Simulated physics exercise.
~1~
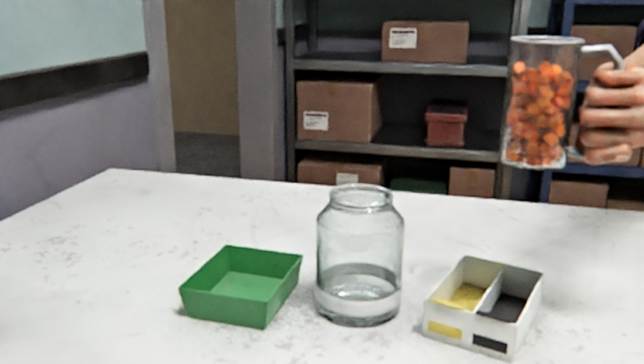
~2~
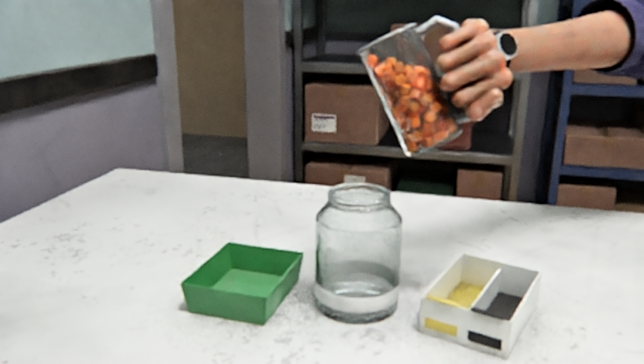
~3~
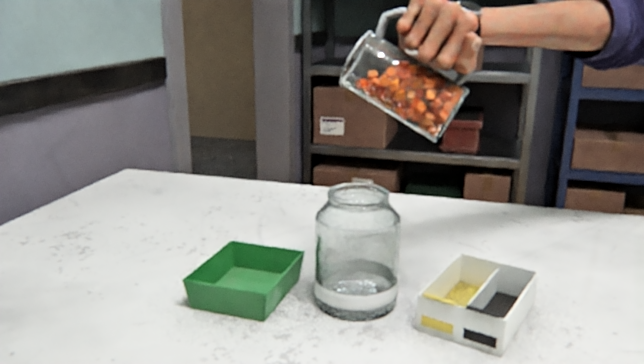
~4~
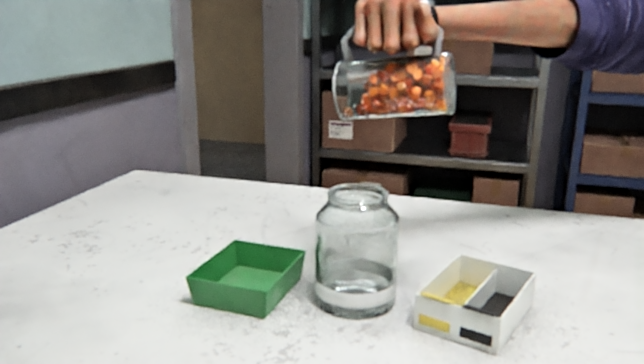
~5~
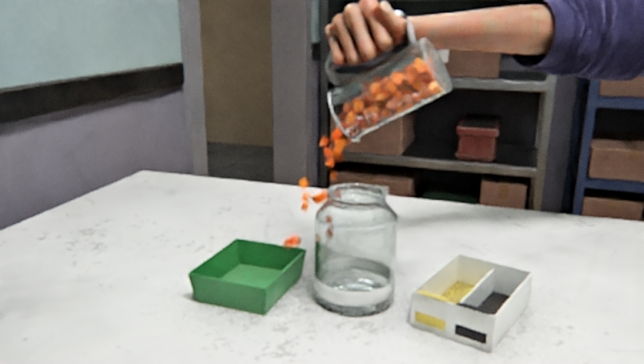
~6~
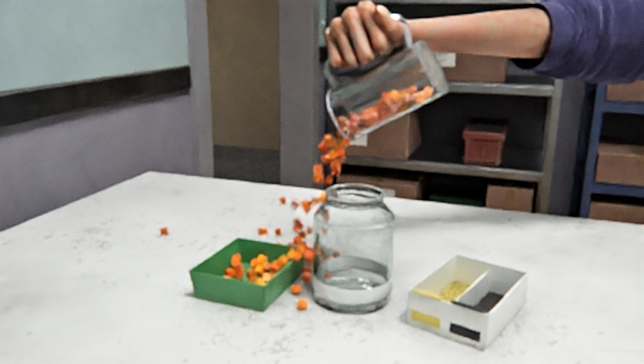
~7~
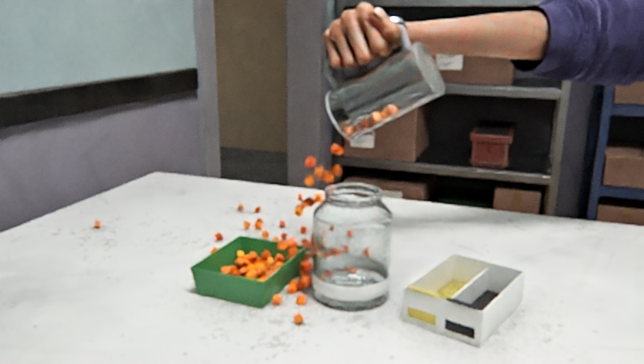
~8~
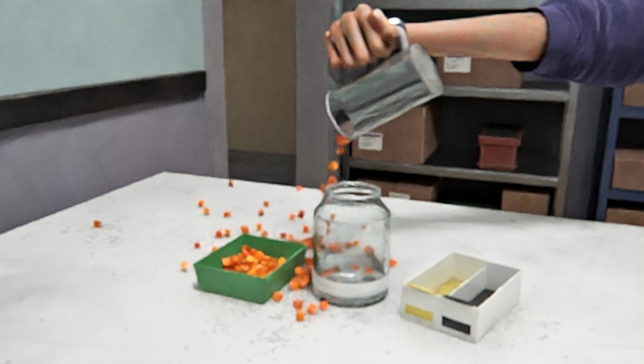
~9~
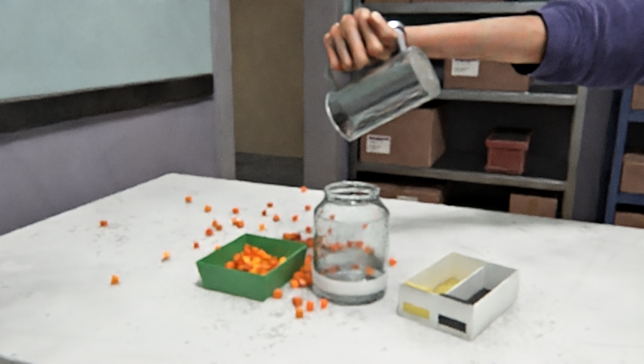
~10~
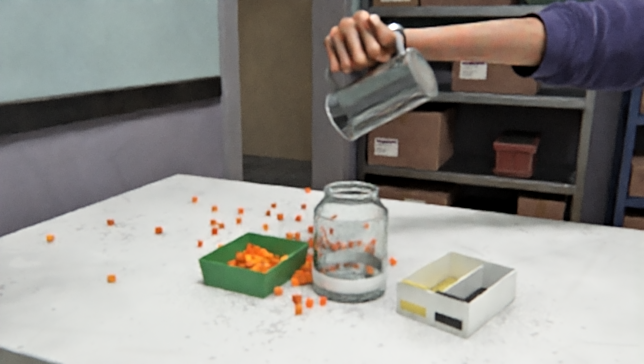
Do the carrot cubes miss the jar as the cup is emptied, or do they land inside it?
They miss the jar. Many of them come to rest in the green tin, and the rest end up outside the containers, with none in the yellow or black section.
To begin with, a hand holds a clear cup of orange carrot cubes above a white table, where a jar stands between a green tin and a tin with yellow and black sections. The hand carries the cup left and tips it onto its side, with the cubes still inside. As it tilts further, the first cubes drop from the rim, falling left of the jar's mouth. A stream follows, heaping up in the green tin and bouncing across the table. Finally the upturned cup is empty, the jar has caught none, and cubes lie in the green tin and scattered around it.
